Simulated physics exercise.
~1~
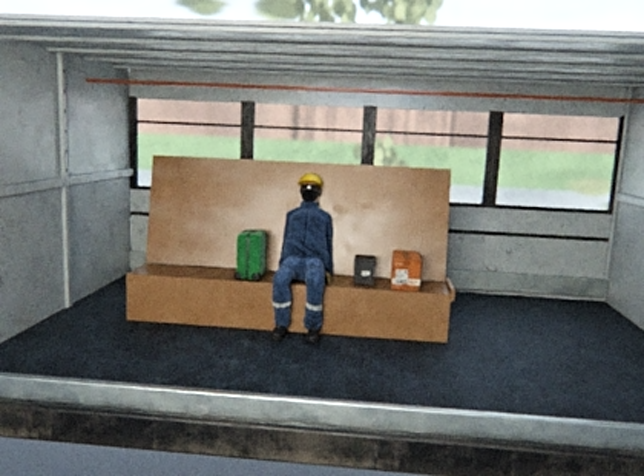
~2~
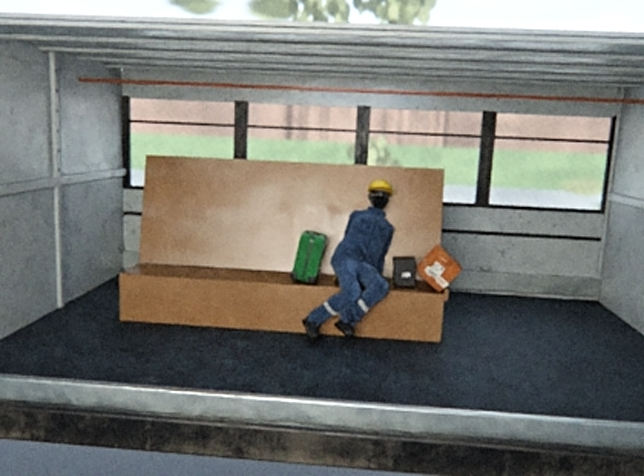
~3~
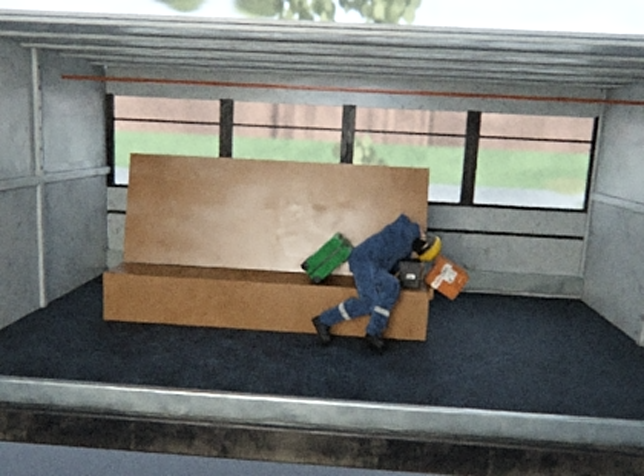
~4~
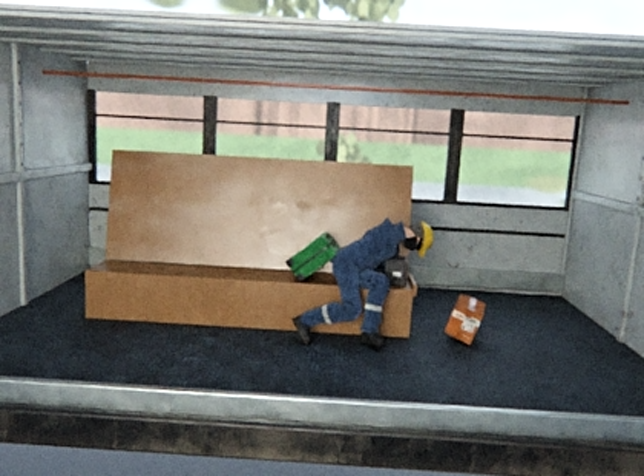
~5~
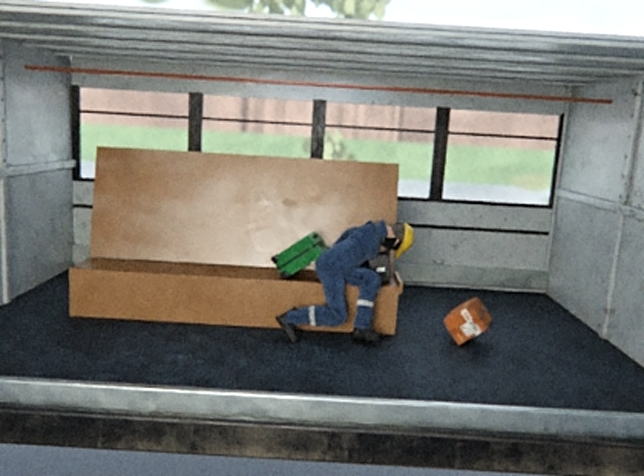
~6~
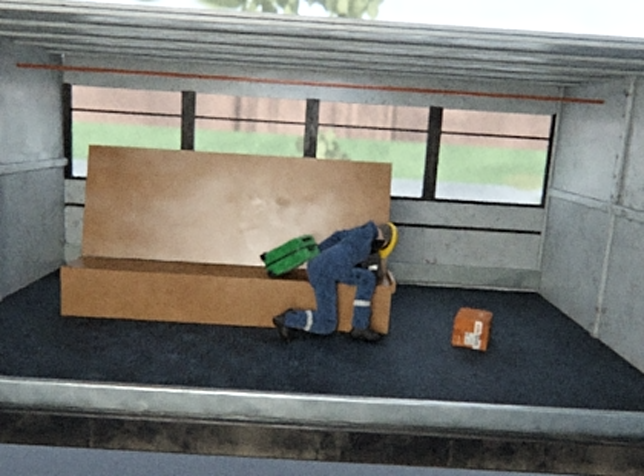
A figure in blue overalls, a yellow helmet and a dark face covering sits on a long brown bench with a tall back, seen from the front through the open side of a grey rail car with windows behind. A green case stands to the left, a small black tub and an orange holdall to the right. The figure and bags slide right, the green case leaning and the holdall tipping. The figure folds over the tub at the bench end as the holdall tumbles off onto the dark floor. It rolls and settles there, while the slumped figure and green case stay on the bench.
